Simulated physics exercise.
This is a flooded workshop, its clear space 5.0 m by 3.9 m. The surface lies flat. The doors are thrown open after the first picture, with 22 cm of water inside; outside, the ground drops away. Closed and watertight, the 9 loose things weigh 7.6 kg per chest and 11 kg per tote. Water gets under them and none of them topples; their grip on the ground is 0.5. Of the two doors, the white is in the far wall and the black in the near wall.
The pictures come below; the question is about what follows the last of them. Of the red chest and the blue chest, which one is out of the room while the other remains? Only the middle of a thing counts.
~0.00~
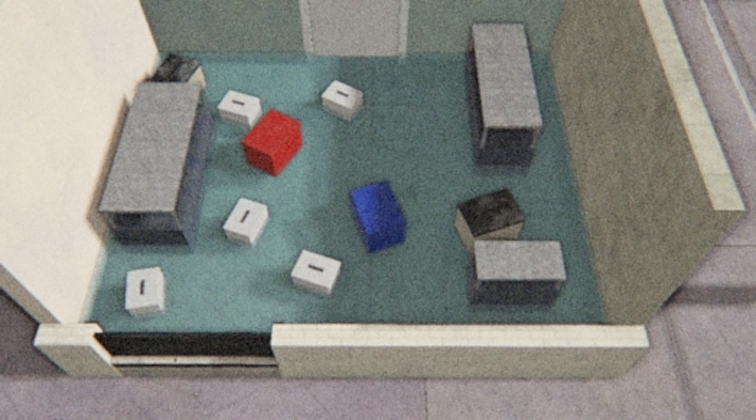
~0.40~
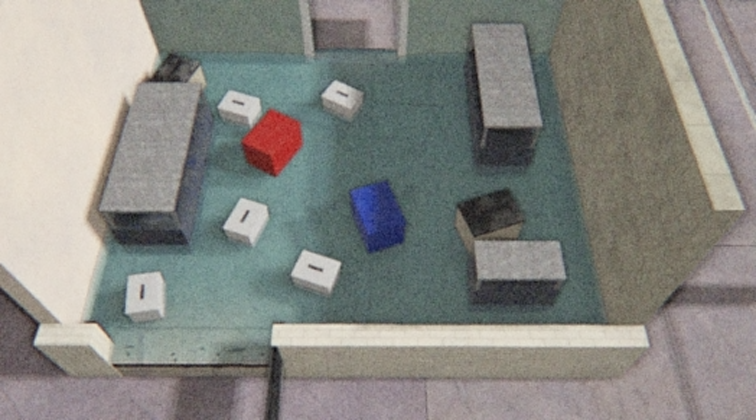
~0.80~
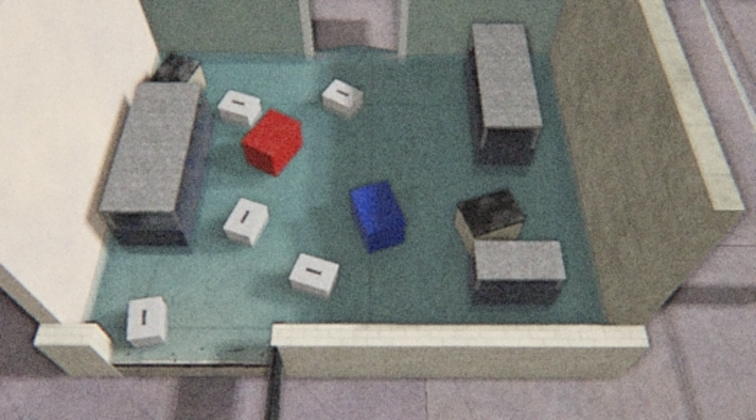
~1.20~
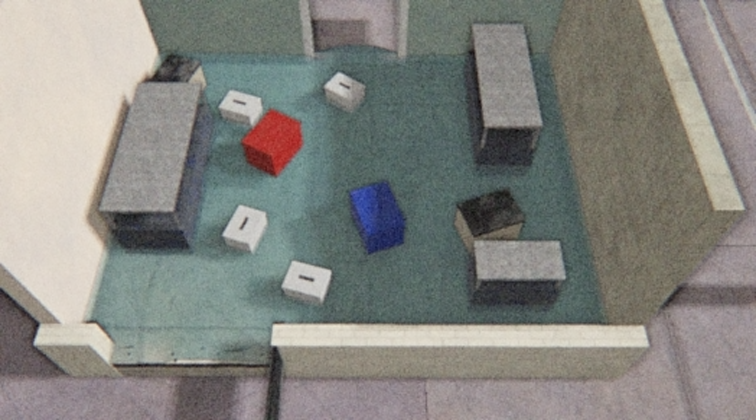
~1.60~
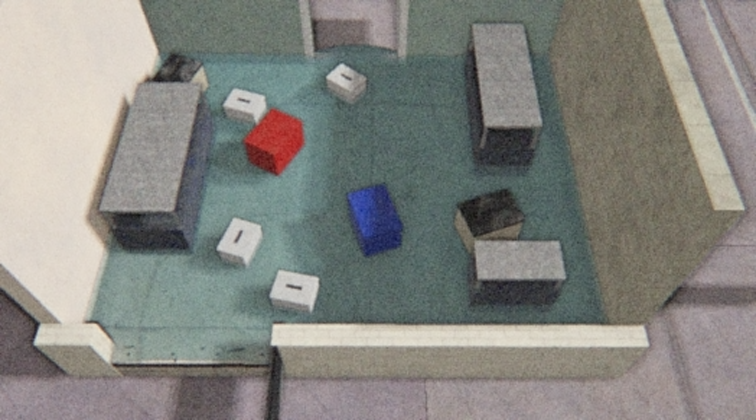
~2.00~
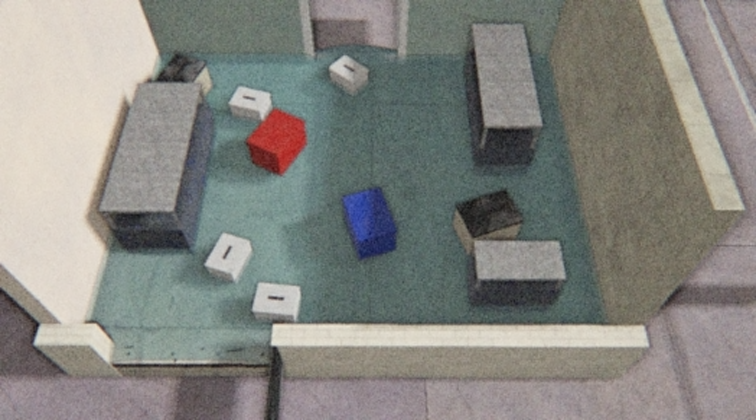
The blue one is out while the other remains.
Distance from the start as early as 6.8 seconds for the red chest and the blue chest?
Close to 50 and 150 centimetres by then.
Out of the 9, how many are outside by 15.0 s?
I count 6.
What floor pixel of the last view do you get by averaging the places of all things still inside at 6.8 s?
Centre of the remaining things: Roughly (256, 187).
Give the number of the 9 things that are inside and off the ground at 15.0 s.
Total: 2.
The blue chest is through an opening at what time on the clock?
Around 8.0 s.
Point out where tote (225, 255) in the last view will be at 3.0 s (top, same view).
About (180, 304), give or take.
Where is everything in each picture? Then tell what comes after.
The red chest at (271, 132), afloat; the blue chest at (378, 207), afloat; 22 cm deep round most things; 0 of 9 have shifted, in the first frame.
The red chest at (271, 132) floats; the blue chest at (378, 207), afloat; 22 cm deep round most things; 0 of 9 have shifted, in the second frame.
The red chest at (271, 132), afloat; the blue chest at (378, 207) floats; 22 cm deep round most things; 1 of 9 have shifted, in the third frame.
The red chest at (271, 132) floats; the blue chest at (377, 207), afloat; 21 cm deep round most things; 4 of 9 have shifted, in the fourth frame.
The red chest at (273, 131) floats, 4 cm from its start; the blue chest at (374, 210) floats, 4 cm from its start; about 3370 L in view; 5 of 9 have shifted, in the fifth frame.
The red chest at (276, 131) floats, 7 cm from its start; the blue chest at (369, 214), afloat, 10 cm from its start; about 3250 L in view; 8 of 9 have shifted, in the sixth frame.
After 3.0 s the red chest is near (271, 138), 0.0 m from its start, afloat; the blue chest is near (347, 214), 0.3 m from its start, afloat; 3 of 9 are out; 6 afloat.
After 6.8 s the red chest is near (240, 161), 0.5 m from its start, afloat; the blue chest is near (221, 280), 1.7 m from its start, afloat; 4 of 9 are out; 5 afloat.
After 11.0 s the red chest is near (218, 219), 1.1 m from its start, afloat; the blue chest has gone out (at 7.8 s); 5 of 9 are out; 3 afloat.
After 15.0 s the red chest has gone out (at 14.4 s); the blue chest has gone out (at 7.8 s); 6 of 9 are out; 2 afloat.
